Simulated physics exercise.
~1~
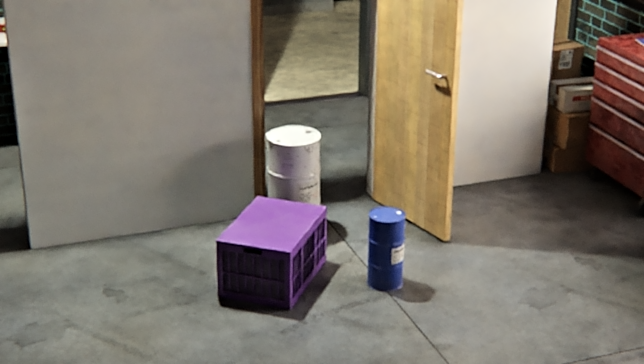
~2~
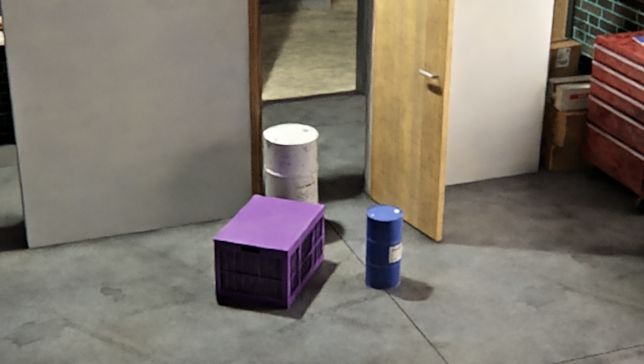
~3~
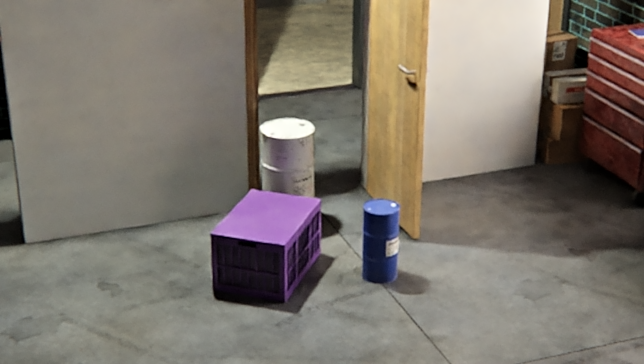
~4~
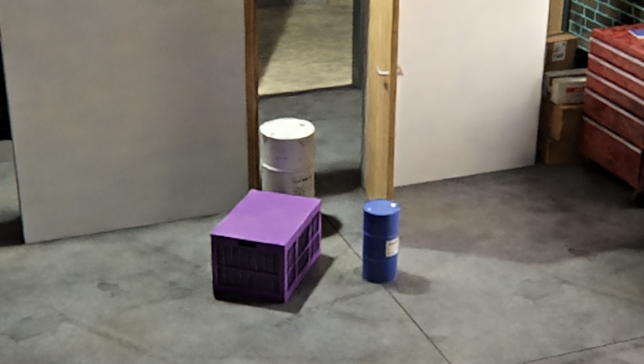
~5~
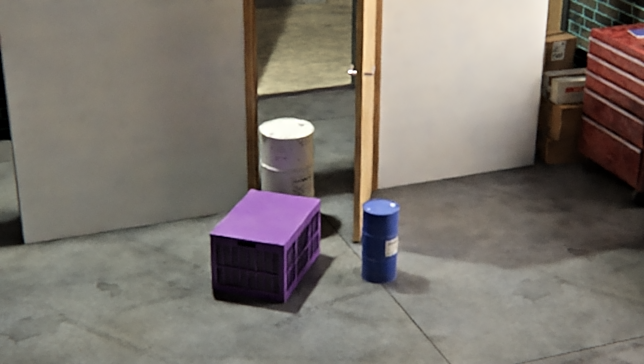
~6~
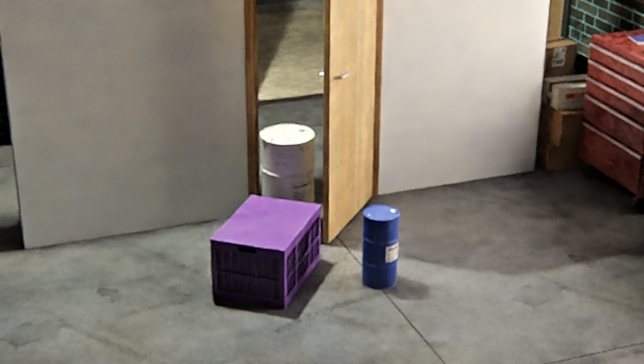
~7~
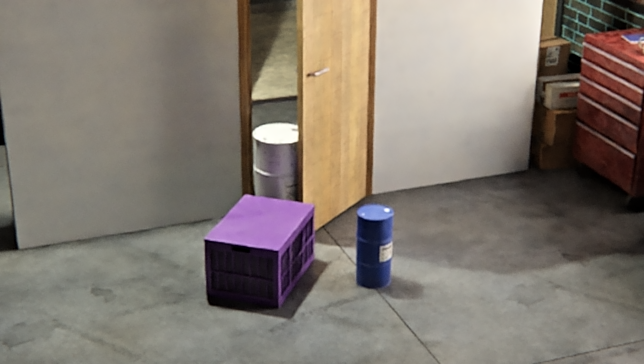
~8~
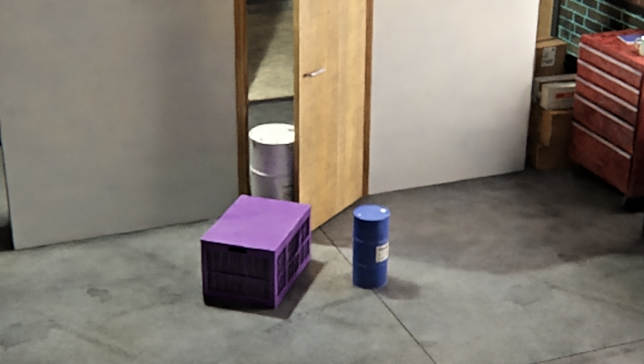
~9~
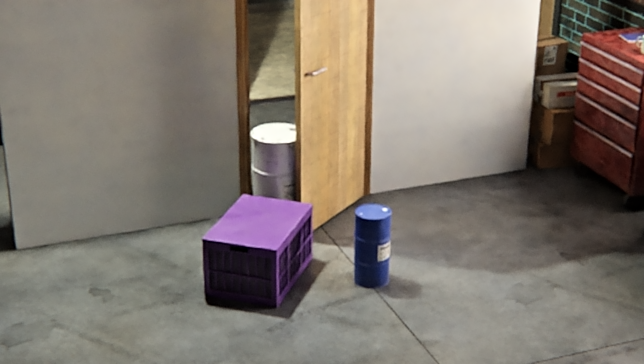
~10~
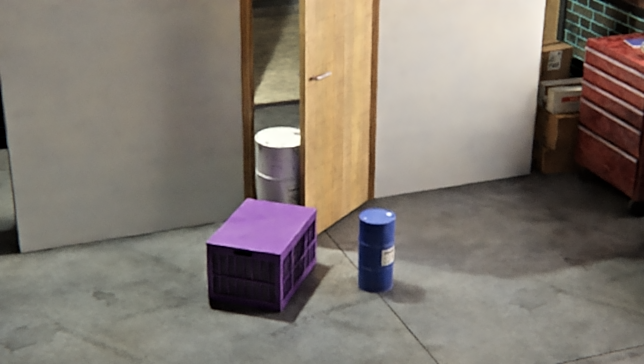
A wooden door stands wide open in a grey partition wall, with a white drum at the doorway and a purple crate and a blue canister on the concrete floor in front. The door swings slowly leftward, turning edge-on to the view as it passes behind the blue canister. It keeps closing, showing its other face and narrowing the gap, until it partly hides the white drum. There it stops, still partly open, with the drum in the doorway. The view sways slightly, while the drum, crate and canister all stay where they began.
